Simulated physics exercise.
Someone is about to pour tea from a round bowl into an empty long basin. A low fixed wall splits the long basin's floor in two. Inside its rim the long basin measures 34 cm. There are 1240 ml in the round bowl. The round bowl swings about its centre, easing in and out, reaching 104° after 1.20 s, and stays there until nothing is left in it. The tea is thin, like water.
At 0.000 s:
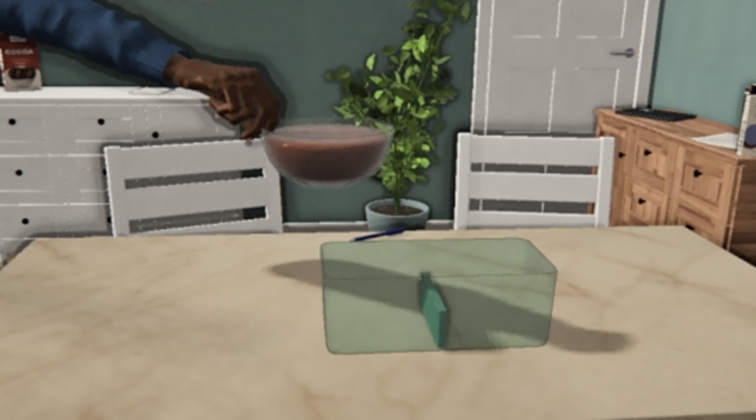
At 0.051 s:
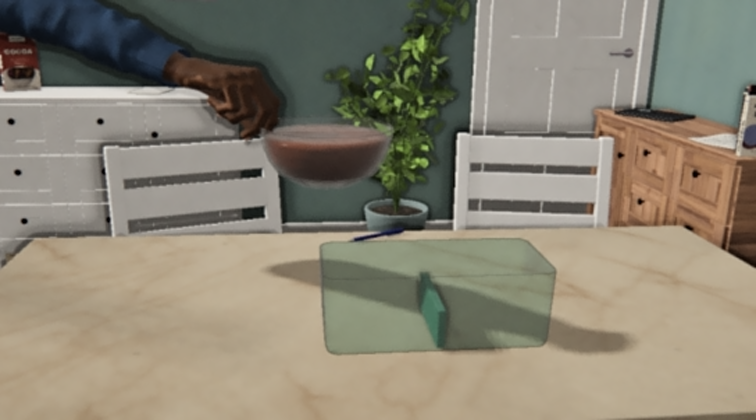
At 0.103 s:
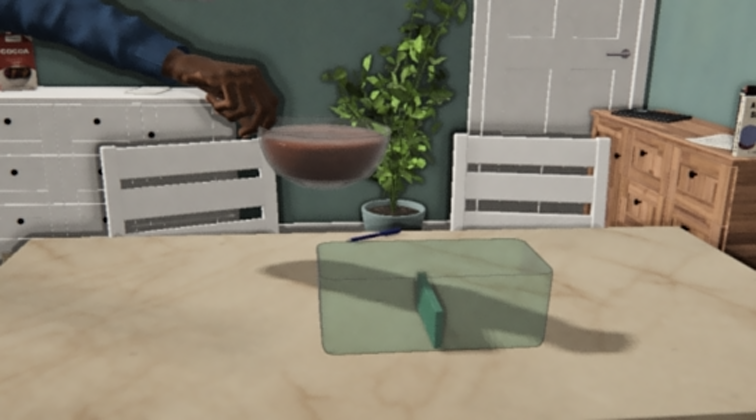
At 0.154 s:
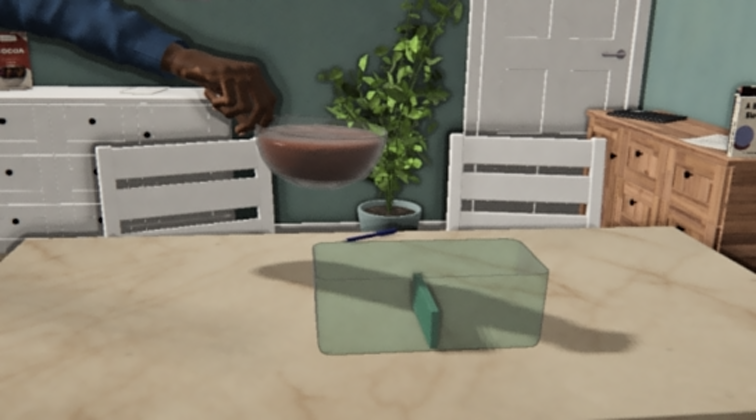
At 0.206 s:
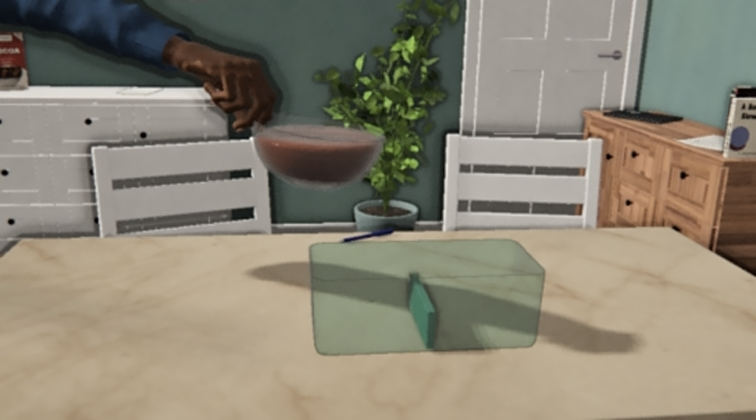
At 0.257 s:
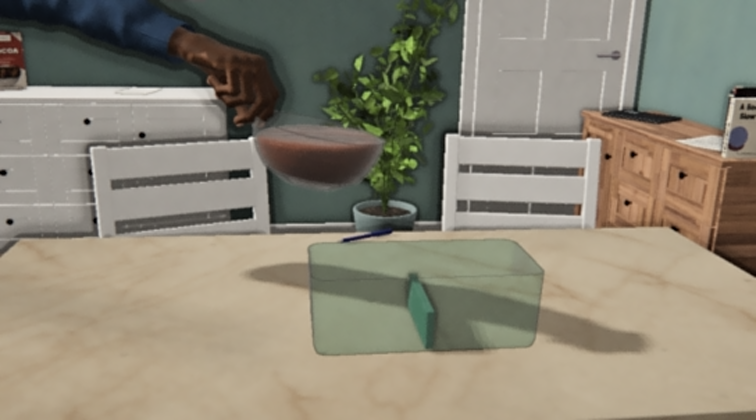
In a dining room, a hand beside a glass bowl of brown tea slowly tilting rightward above a clear, divided basin.
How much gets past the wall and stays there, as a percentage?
About 54 per cent.
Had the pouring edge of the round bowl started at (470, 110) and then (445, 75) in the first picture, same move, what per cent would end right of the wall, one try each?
First 80, then 90 per cent.
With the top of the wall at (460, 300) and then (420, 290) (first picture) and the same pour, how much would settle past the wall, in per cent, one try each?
First 15, then 70 per cent.
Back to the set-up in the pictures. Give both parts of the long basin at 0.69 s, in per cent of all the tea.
Some 4 per cent left and 16 right.
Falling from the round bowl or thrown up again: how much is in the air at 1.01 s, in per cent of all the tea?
Some 6 per cent.
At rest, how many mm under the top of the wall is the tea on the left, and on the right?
Some 38 mm on the left and 32 mm on the right.
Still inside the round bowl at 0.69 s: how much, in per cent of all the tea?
Near 40 in a hundred.
After 0.69 s the tilt is 64° and 40 per cent is still to pour, 4 is left of the wall and 17 right of it.
After 1.01 s the tilt is 97° and 2 per cent is still to pour, 37 is left of the wall and 54 right of it.
After 1.34 s the tilt is 104° and 0 per cent is still to pour, 44 is left of the wall and 54 right of it.
After 1.70 s the tilt is 104° and 0 per cent is still to pour, 44 is left of the wall and 54 right of it.
In the end 44 per cent lies left of the wall, 54 right of it and 2 outside.
